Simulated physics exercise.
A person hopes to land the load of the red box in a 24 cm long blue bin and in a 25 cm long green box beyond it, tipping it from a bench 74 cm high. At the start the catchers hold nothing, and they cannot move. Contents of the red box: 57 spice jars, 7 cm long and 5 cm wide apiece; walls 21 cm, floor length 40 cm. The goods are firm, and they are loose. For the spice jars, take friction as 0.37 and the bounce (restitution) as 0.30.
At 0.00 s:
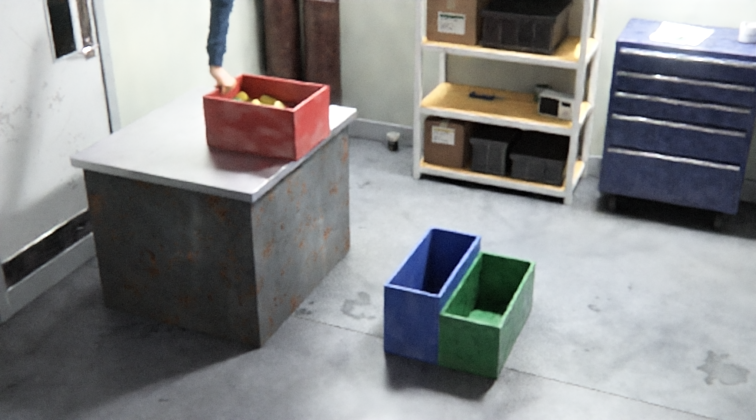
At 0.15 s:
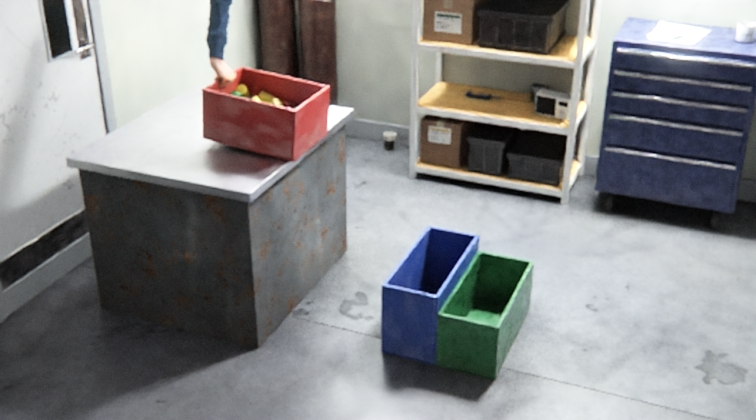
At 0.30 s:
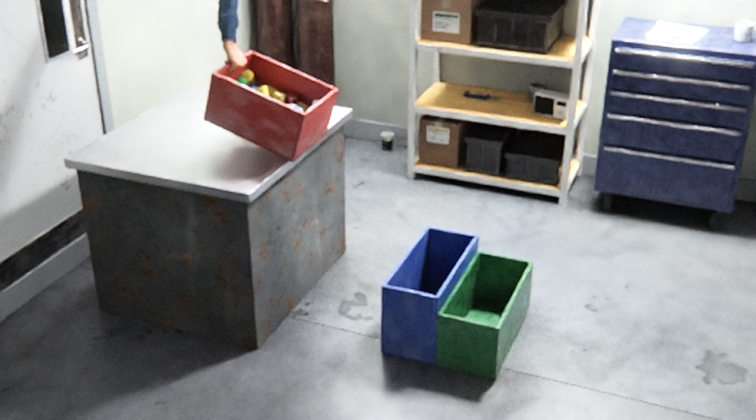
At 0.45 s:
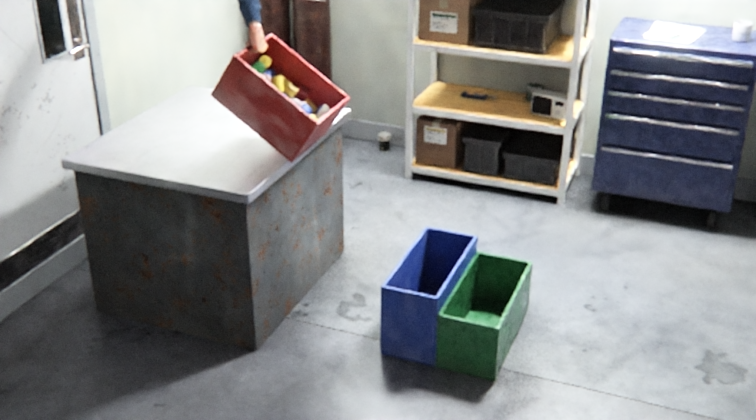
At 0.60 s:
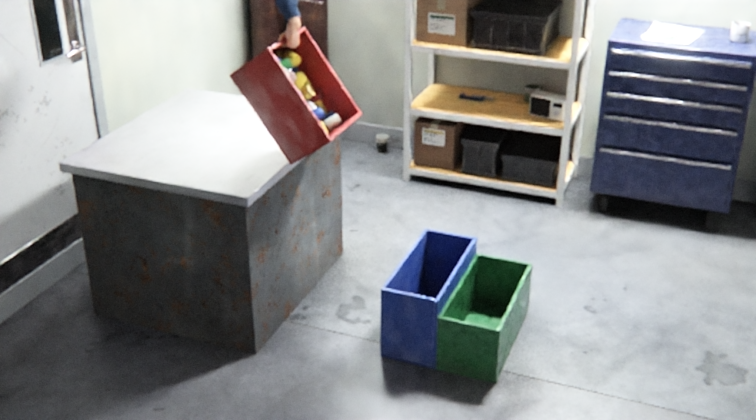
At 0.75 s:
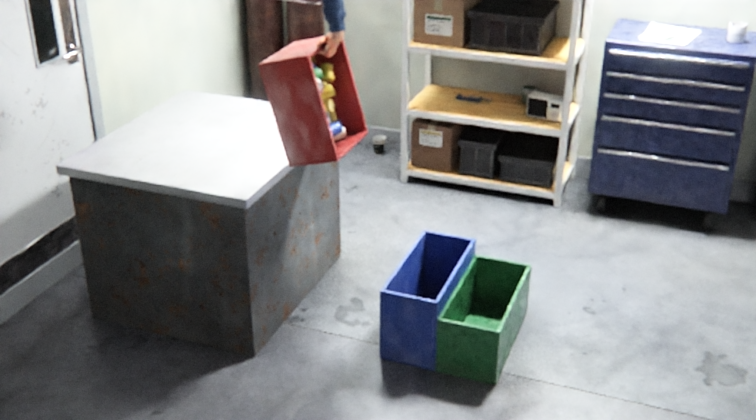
In this clip, a hand lifts one end of a red box of small colourful items on a metal bench, tilting it steeply rightward over the edge, while a blue bin and a green box sit on the floor.
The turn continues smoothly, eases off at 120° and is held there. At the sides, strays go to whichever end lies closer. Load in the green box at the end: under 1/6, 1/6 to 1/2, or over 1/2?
Under 1/6.
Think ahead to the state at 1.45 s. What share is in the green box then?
Share: About 0 %.
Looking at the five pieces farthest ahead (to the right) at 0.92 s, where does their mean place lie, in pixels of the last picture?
Their mean place is roughly (356, 135) in the last picture.
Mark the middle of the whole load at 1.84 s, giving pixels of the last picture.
Estimated centre in the last picture: (397, 316).
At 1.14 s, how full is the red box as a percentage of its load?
It comes to near 55 percent of it.
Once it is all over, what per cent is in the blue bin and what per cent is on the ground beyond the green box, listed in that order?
Roughly 45 and 0 per cent.
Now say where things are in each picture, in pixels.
In the first picture (we follow the rim corner now nearest the camera; the camera moves round a little), red box at (292, 110); green box at (498, 326); tilt 0°; nothing out yet.
The second picture shows red box at (293, 110); tilt 4°.
The third picture shows red box at (303, 113); tilt 16°.
The fourth picture shows red box at (316, 122); tilt 34°.
The fifth picture shows red box at (330, 138); tilt 54°.
The sixth picture shows red box at (338, 158); green box at (497, 331); tilt 75°; nothing out yet.
After 0.92 s, tilt 96°; 56 still in the red box and 1 in the air.
After 1.14 s, tilt 116°; 32 still in the red box and 25 in the air.
After 1.45 s, tilt 120°; 5 still in the red box, 23 in the blue bin, 1 in the green box, 10 on the ground short of the blue bin and 18 in the air.
When it is over (at 1.84 s), 26 in the blue bin, 2 in the green box and 29 on the ground short of the blue bin. Asked share, 2 of 57, 4 per cent.
